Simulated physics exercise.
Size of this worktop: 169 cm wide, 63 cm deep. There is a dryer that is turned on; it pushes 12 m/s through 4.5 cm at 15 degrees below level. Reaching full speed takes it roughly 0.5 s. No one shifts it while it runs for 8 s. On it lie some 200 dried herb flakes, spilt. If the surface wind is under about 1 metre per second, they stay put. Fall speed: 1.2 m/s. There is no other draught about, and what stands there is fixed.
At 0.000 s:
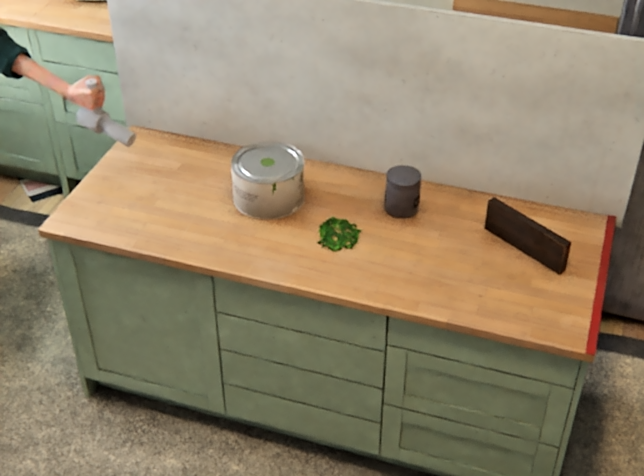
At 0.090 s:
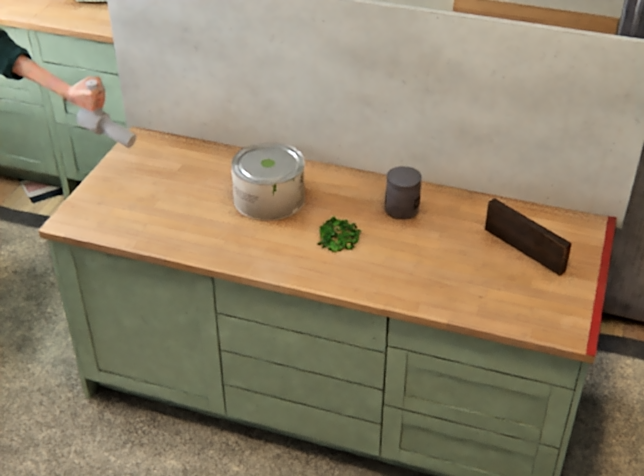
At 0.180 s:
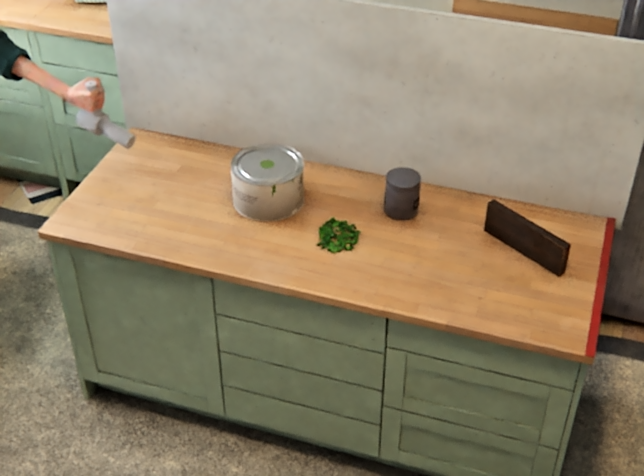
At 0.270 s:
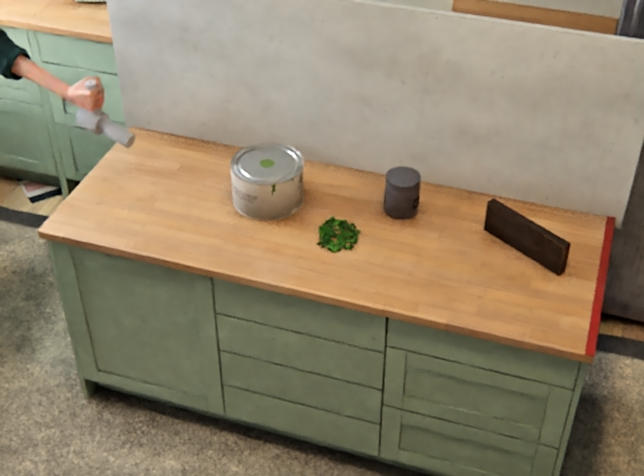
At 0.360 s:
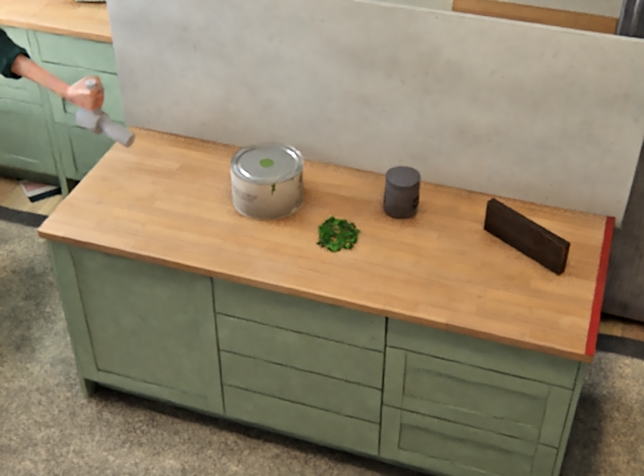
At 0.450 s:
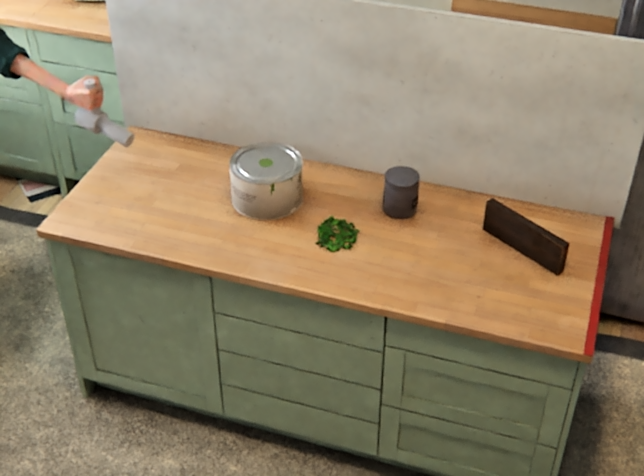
Kitchen with green-fronted island, a hand at left holding a grey dryer towards lidded tin, dark jar and green flakes, nothing visibly moving.
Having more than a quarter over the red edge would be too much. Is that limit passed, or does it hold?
Chances are the quarter threshold never gets crossed at that edge.
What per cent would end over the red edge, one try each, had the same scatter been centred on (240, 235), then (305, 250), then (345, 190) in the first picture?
In turn: 0 per cent, 0 per cent, 0 per cent.
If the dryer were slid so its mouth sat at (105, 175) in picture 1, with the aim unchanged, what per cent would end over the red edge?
Outcome: Some 60 in a hundred.
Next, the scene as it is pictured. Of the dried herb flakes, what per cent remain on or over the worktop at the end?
Near 100 %.
After 1.6 s the count stands so, 0 % are over the red edge; the middle of those still in play is near (335, 234).
After 2.6 s the count stands so, 0 % are over the red edge; the middle of those still in play is near (335, 234).
After 4.4 s the count stands so, 0 % are over the red edge; the middle of those still in play is near (335, 234).
After 8.0 s, at the end, 0 % are over the red edge; the middle of those still in play is near (335, 234).
